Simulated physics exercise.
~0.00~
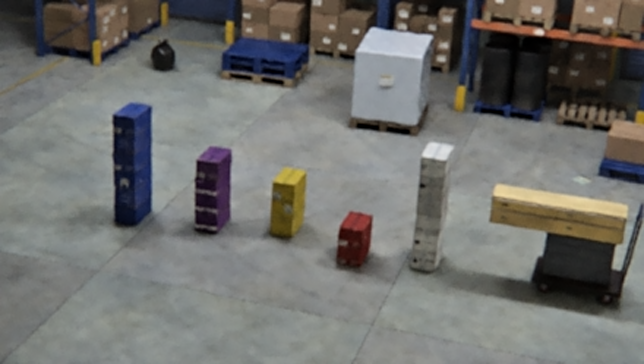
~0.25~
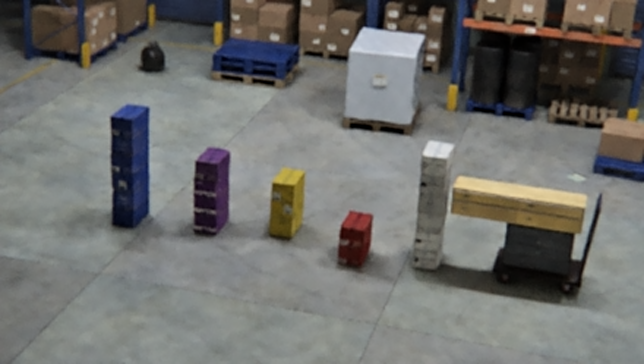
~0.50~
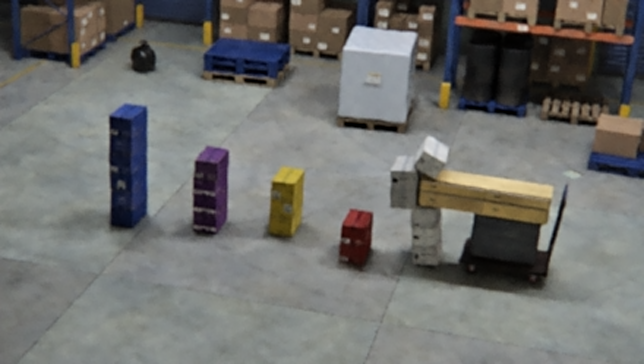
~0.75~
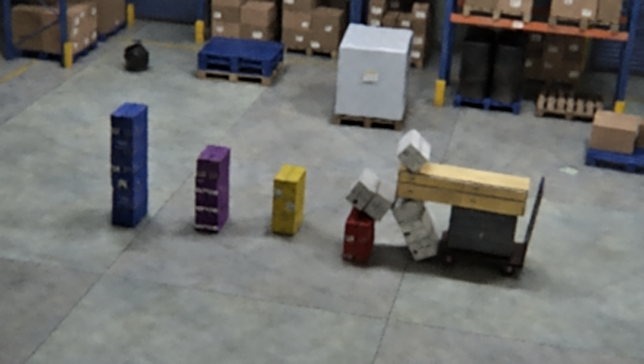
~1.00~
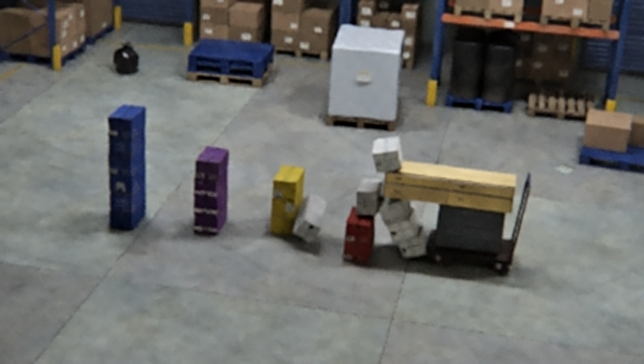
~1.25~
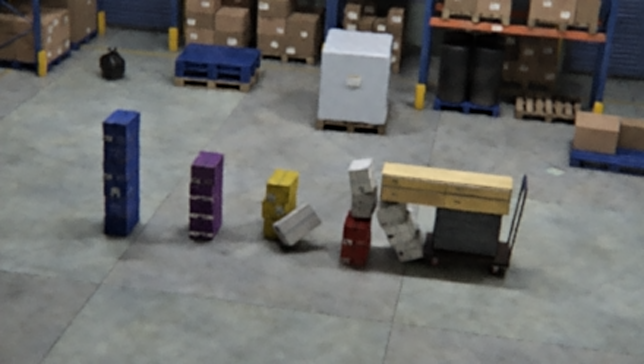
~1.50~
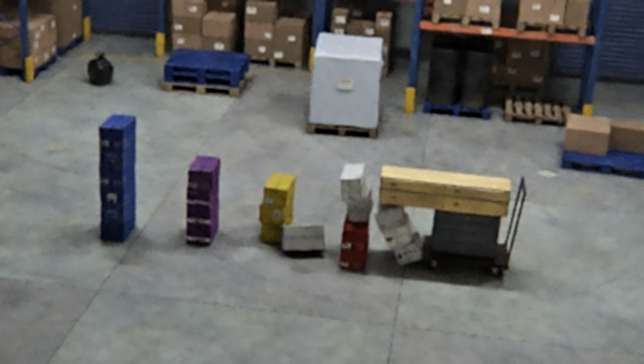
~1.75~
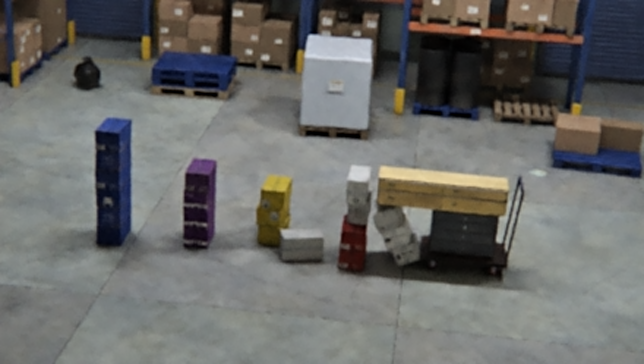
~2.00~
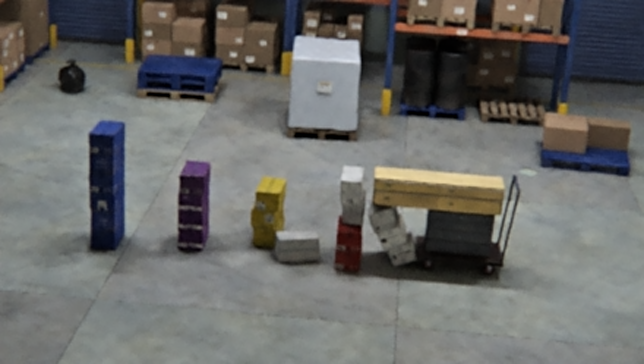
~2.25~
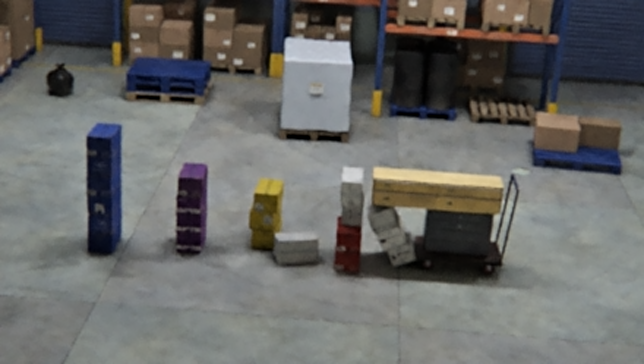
A trolley carrying long planks rolls left and topples the white cartons, leaving the red stack standing.
